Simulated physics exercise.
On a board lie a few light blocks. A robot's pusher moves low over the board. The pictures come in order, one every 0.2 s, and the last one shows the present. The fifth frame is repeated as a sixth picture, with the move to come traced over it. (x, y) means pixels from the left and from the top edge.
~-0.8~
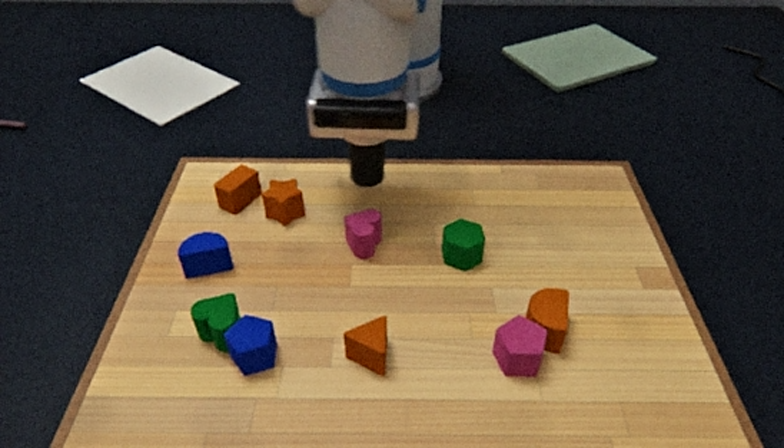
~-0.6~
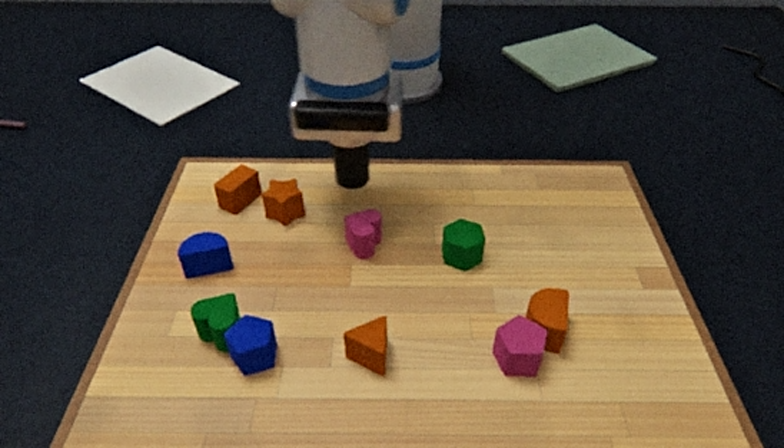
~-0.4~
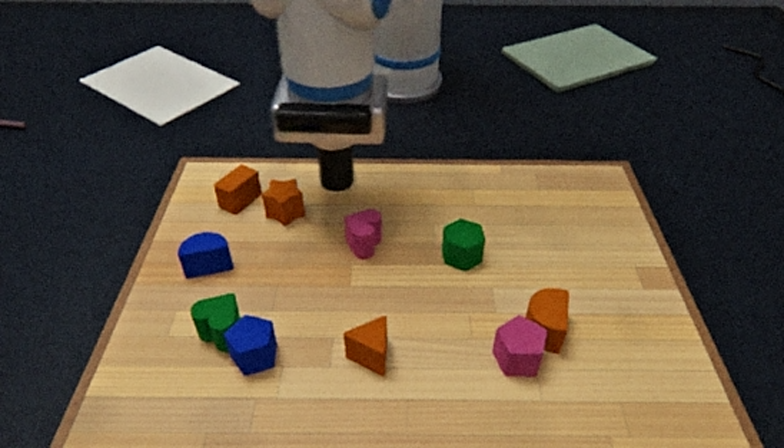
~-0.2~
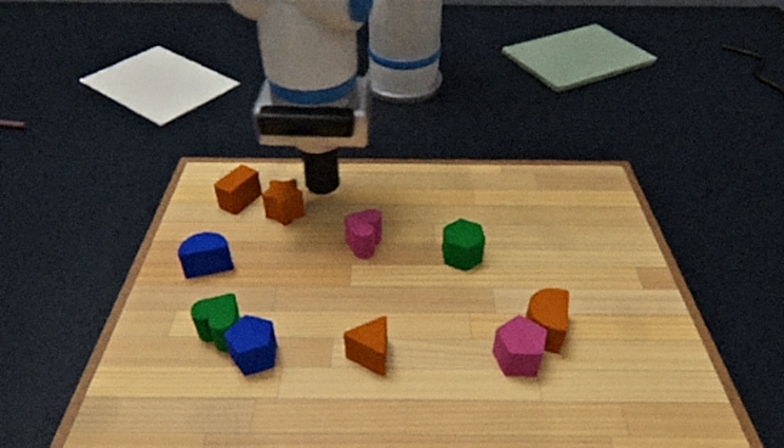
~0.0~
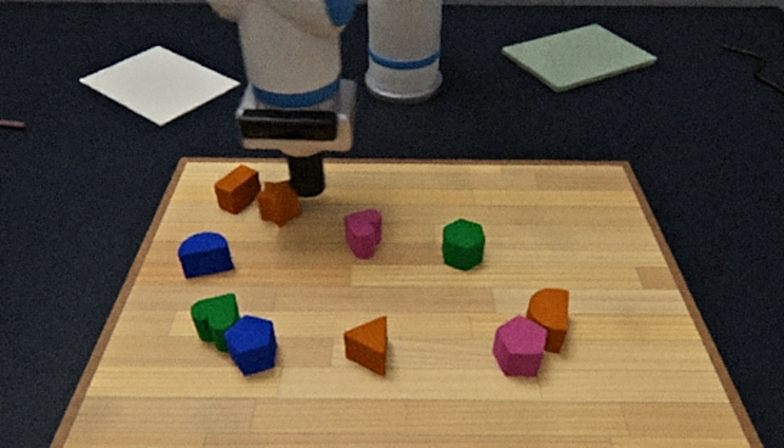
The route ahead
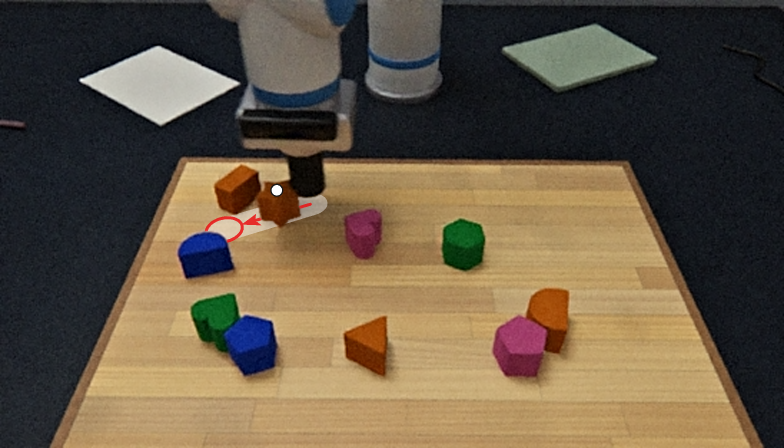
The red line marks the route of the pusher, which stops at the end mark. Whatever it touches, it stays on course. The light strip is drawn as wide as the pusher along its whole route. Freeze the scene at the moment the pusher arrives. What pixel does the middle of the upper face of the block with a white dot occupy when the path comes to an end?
In the picture, it is at (184, 217).
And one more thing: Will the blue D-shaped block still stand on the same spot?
Yes.
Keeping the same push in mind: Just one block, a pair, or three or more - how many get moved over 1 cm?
That makes 1 block.
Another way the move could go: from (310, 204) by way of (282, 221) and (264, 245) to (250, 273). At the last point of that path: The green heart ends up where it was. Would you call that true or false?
The statement is correct.
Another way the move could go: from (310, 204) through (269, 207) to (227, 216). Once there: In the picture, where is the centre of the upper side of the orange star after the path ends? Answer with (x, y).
At the end it should sit near (204, 214).
Drawn move, straight from (310, 204) to (224, 230); the dot is on the orange star.
What follows on the original path. One third of the way, pusher at (280, 196); orange star at (247, 199).
Two thirds of the way, pusher at (249, 204); orange star at (215, 208).
At the end, pusher at (220, 213); blue D-shaped block still; orange rectangle still; orange star at (184, 217).
